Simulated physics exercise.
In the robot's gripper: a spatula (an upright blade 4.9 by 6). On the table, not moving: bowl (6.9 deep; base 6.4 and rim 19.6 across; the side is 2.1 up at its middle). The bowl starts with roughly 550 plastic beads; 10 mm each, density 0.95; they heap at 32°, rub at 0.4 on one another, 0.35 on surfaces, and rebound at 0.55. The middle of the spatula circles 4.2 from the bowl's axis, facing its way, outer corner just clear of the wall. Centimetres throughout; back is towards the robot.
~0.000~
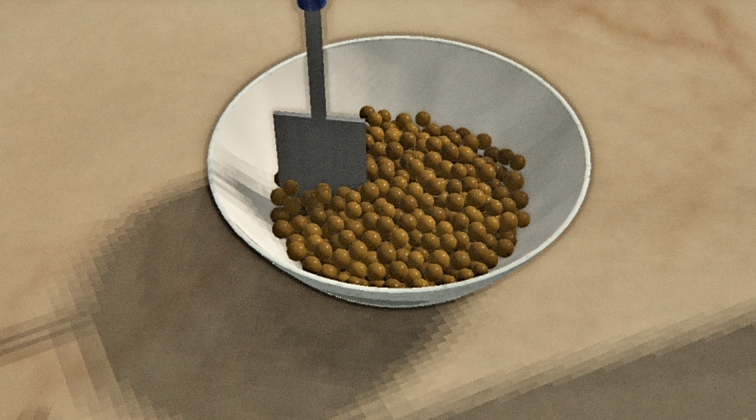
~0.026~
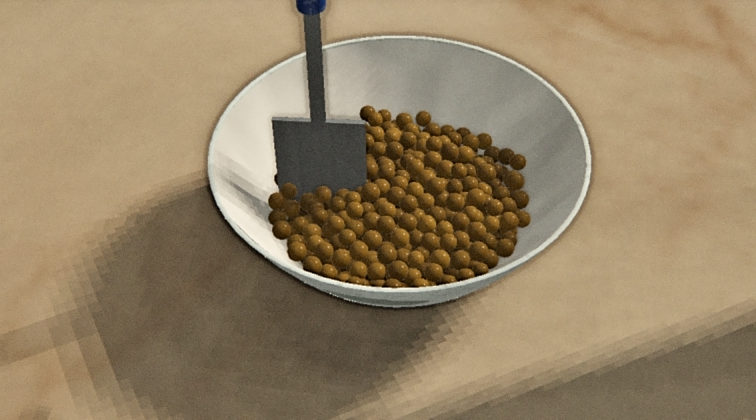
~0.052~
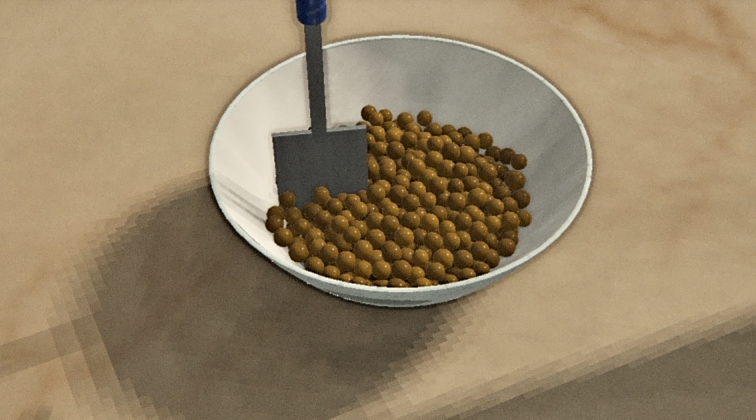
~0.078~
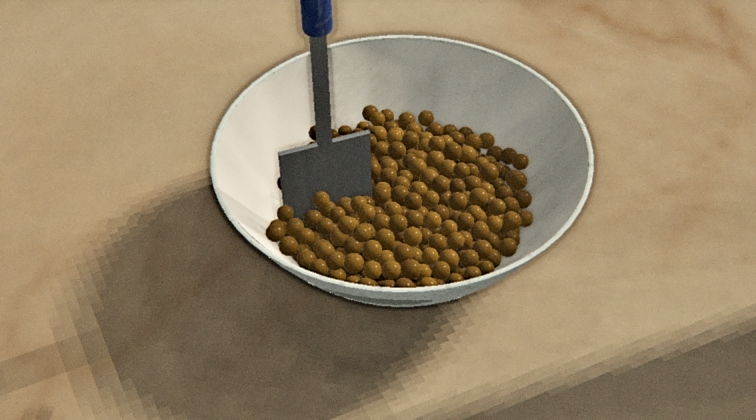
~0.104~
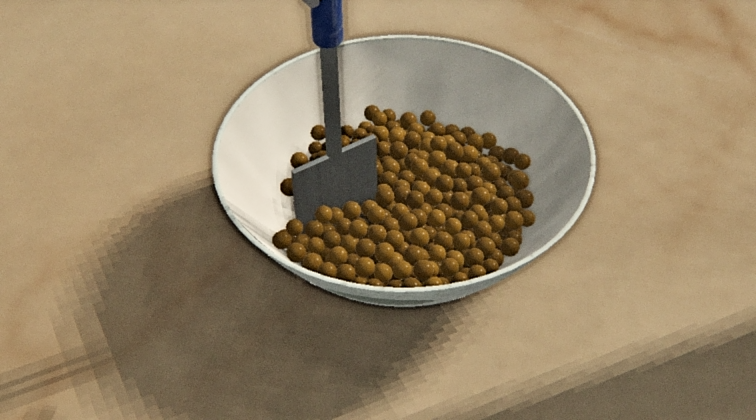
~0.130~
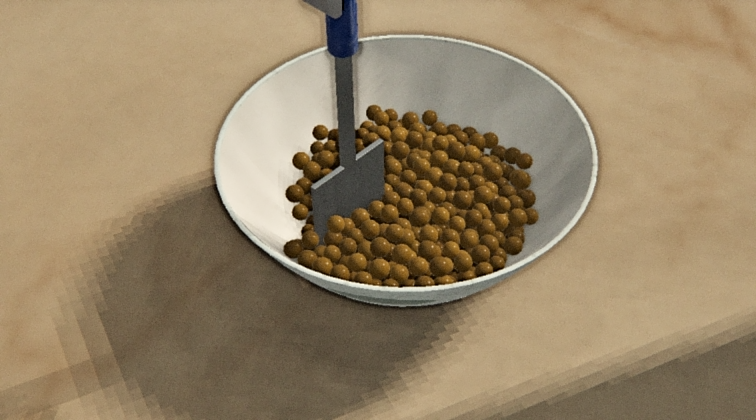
A flat spatula blade sweeps toward the viewer through brown beads in a white bowl, turning.
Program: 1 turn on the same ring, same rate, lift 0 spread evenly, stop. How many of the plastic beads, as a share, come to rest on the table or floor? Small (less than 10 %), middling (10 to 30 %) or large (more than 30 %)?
Answer: Small; less than 10 % of the plastic beads finish on the table or floor.
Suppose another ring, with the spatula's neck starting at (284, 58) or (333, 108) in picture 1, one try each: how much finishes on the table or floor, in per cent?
Some 0 and 0 per cent.
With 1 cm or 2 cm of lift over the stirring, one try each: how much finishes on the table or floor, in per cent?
Some 5 and 0 per cent.
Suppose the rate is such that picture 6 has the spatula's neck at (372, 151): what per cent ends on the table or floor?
Some 15 per cent.
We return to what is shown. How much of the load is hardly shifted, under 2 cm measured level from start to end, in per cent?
Roughly 20 per cent.
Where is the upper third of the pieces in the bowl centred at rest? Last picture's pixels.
Near (330, 214).
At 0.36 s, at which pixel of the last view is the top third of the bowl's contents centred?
At about (515, 157).
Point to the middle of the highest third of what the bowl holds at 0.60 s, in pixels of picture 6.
Around (355, 109).
After 0.36 s, 173° round, highest piece 9 above the table; 548 in the bowl, 2 in flight or on the tool.
After 0.60 s, 291° round, highest piece 9 above the table; 527 in the bowl, 14 on the table or floor, 9 in flight or on the tool.
After 0.91 s, 0° round, highest piece 7 above the table; 519 in the bowl, 30 on the table or floor, 1 in flight or on the tool.
After 1.61 s, 0° round, highest piece 7 above the table; 519 in the bowl, 31 on the table or floor.
In the end, 519 in the bowl, 31 on the table or floor. That is 6 % on the table or floor.
